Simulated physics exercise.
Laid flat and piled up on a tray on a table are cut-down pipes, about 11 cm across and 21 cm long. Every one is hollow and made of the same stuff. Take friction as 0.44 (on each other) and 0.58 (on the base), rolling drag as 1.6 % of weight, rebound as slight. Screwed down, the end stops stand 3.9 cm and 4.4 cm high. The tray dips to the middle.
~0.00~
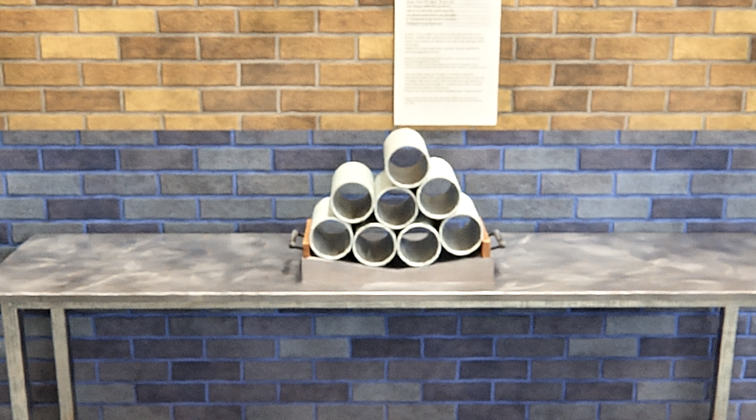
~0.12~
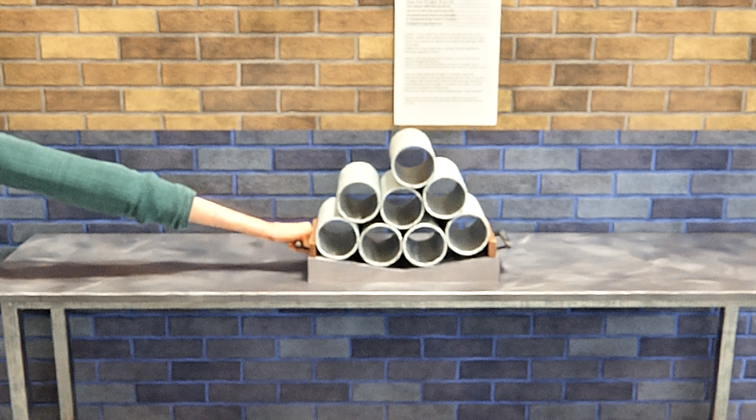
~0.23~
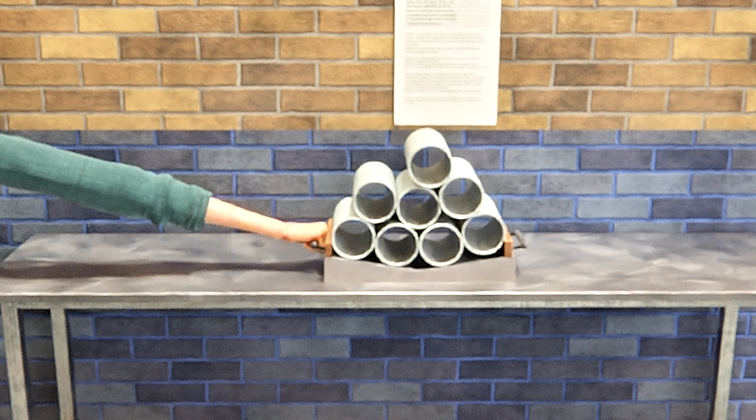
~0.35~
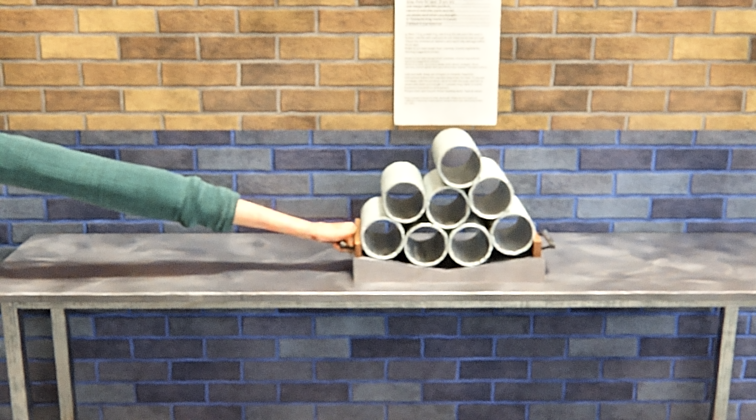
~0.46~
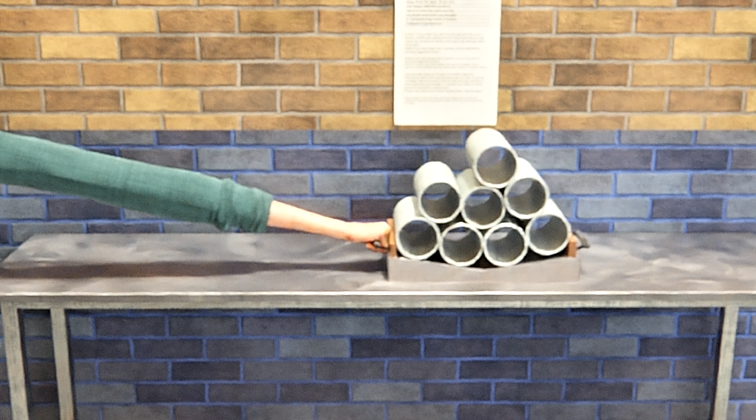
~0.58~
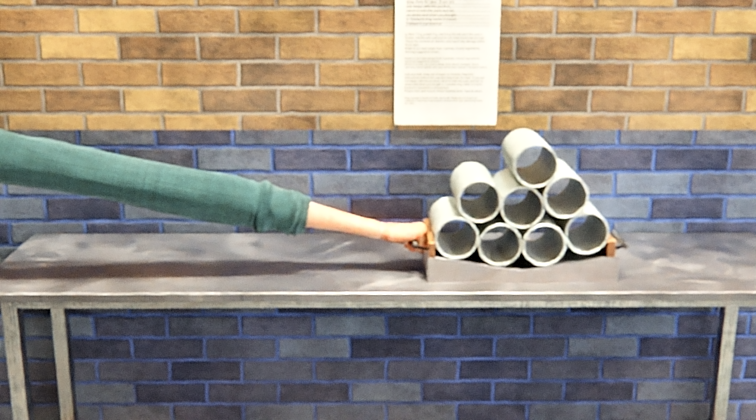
The video shows a stack of short, hollow pipes on a tray on a table against a brick wall; then a green-sleeved arm reaches in from the left and pushes the tray steadily right, the pile keeping its shape.
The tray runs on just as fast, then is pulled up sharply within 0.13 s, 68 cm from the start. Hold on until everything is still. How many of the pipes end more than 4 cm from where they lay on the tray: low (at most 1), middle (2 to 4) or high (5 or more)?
Low, in short.
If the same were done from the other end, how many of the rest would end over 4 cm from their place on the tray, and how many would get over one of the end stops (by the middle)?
In that case the tally is 1 shifting and 0 getting out.
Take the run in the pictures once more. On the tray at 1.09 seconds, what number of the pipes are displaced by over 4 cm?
0 by then.
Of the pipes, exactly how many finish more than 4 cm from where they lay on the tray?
The number comes to 0.
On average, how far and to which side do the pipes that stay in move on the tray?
Mean shift: Approx. 0 cm, rightward.
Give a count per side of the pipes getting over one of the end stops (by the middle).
Left side 0, right side 0.
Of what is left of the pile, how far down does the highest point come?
The top ends up around 0 cm lower.
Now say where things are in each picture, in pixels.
In the first frame, 8 pipes, 3 on the base, highest (408, 166); left lip (3.9 cm) (306, 243); right lip (4.4 cm) (487, 241).
The second frame shows tray 1.5 cm to the right; stops (312, 243) and (493, 241); pile unchanged.
The third frame shows tray 6 cm to the right; stops (328, 243) and (509, 241); pile unchanged.
The fourth frame shows tray 13 cm to the right; stops (358, 243) and (538, 241); pile unchanged.
The fifth frame shows tray 22 cm to the right; stops (393, 243) and (574, 241); pile unchanged; bottom ones (418, 239) (461, 245) (505, 245).
The sixth frame shows tray 32 cm to the right; stops (432, 243) and (612, 241); pile unchanged.
By 0.96 s, tray 63 cm along; 0 now displaced over 4 cm.
By 1.09 s, tray 68 cm along; 0 now displaced over 4 cm.
At rest by 1.5 s, 0 moved over 4 cm; not one over the end stops; top of the pile 33 cm high, from 33 cm.
